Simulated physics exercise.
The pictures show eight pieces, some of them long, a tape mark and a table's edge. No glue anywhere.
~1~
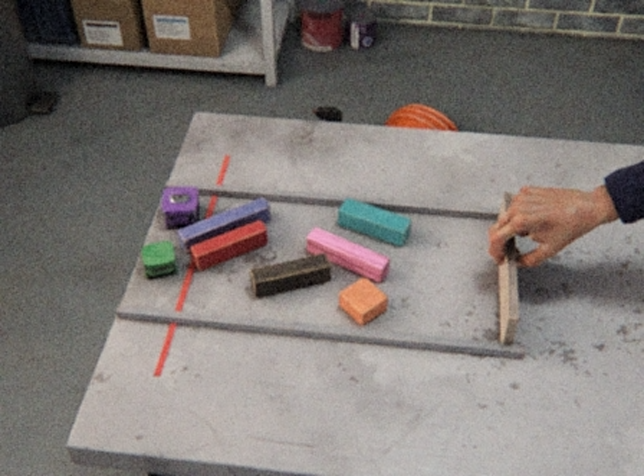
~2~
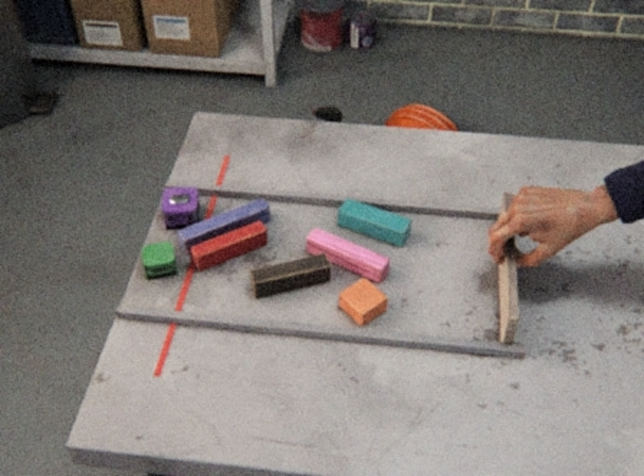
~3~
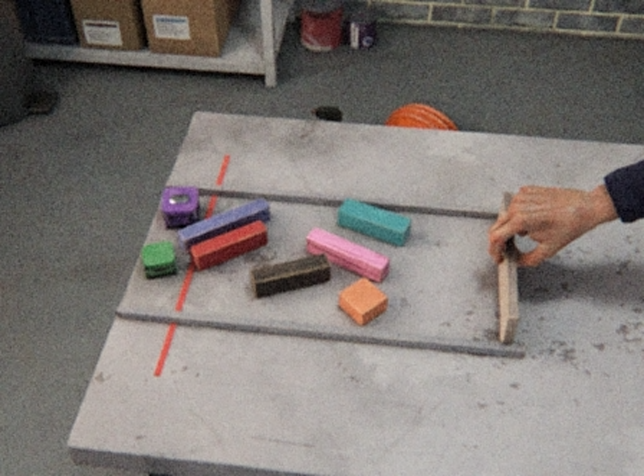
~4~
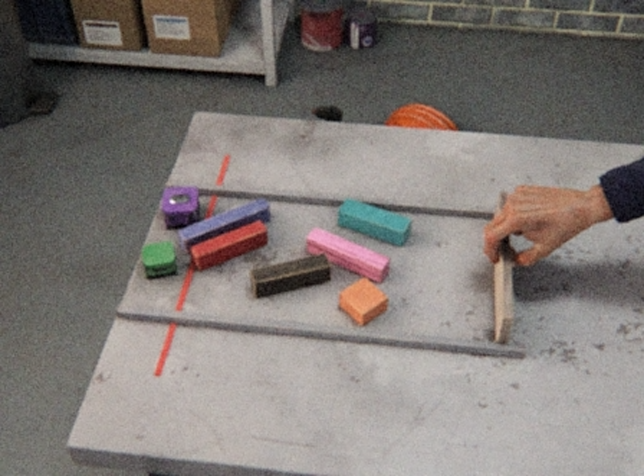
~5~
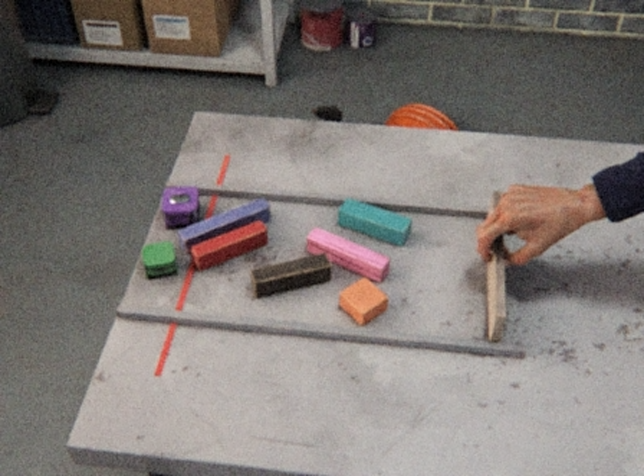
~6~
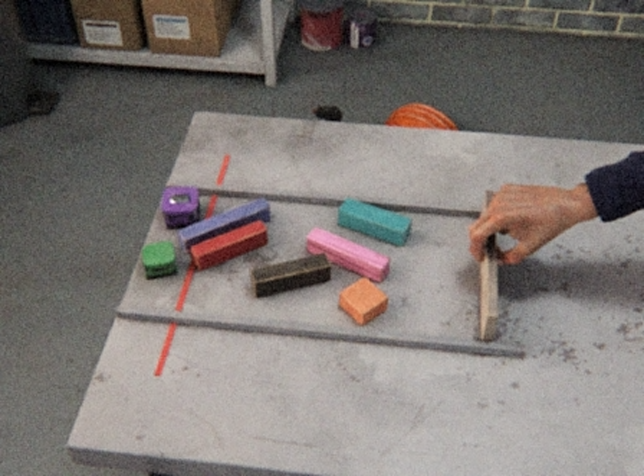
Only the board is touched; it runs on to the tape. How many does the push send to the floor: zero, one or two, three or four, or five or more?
Outcome: The number that fall off is three or four.
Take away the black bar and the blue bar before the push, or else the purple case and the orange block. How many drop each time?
2 in the first case, 2 in the second.
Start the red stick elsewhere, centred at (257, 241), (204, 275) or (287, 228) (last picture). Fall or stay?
Place by place, it is kept; holds on; falls.
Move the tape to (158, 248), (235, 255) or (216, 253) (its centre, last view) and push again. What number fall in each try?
It would be 8, 2 and 3.
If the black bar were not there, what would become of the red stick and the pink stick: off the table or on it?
The red stick survives; the pink stick stays on.
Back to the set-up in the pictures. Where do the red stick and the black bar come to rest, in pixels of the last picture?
About (136, 259), and the other about (145, 271).
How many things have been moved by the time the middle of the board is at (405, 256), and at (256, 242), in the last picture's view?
At the one place 1, at the other 8.
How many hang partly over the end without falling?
The number is 4.
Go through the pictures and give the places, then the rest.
The first frame shows green case (160, 261); purple case (182, 207); blue bar (225, 225); board (508, 265); tape (197, 252).
The second frame shows purple case (181, 208); turquoise bar (374, 222).
The third frame shows blue bar (225, 226); pink stick (348, 255).
The fourth frame shows green case (160, 261); black bar (291, 275).
The fifth frame shows purple case (182, 208); orange block (364, 301).
The sixth frame shows green case (160, 261); purple case (182, 208); blue bar (226, 225); board (488, 263); tape (197, 252).
Early on, none off yet; green case at rest near (160, 261); purple case at rest near (182, 208); blue bar at rest near (226, 225).
A while later, none off yet; green case at rest near (158, 262); purple case at rest near (182, 208); blue bar travelled a little near (213, 228).
Further along, none off yet; green case travelled about its own width near (125, 280); purple case travelled about its own width near (149, 201); blue bar travelled about its own width near (158, 231).
Finally, the number that fall off is three or four; lost, blue bar, purple case and green case.
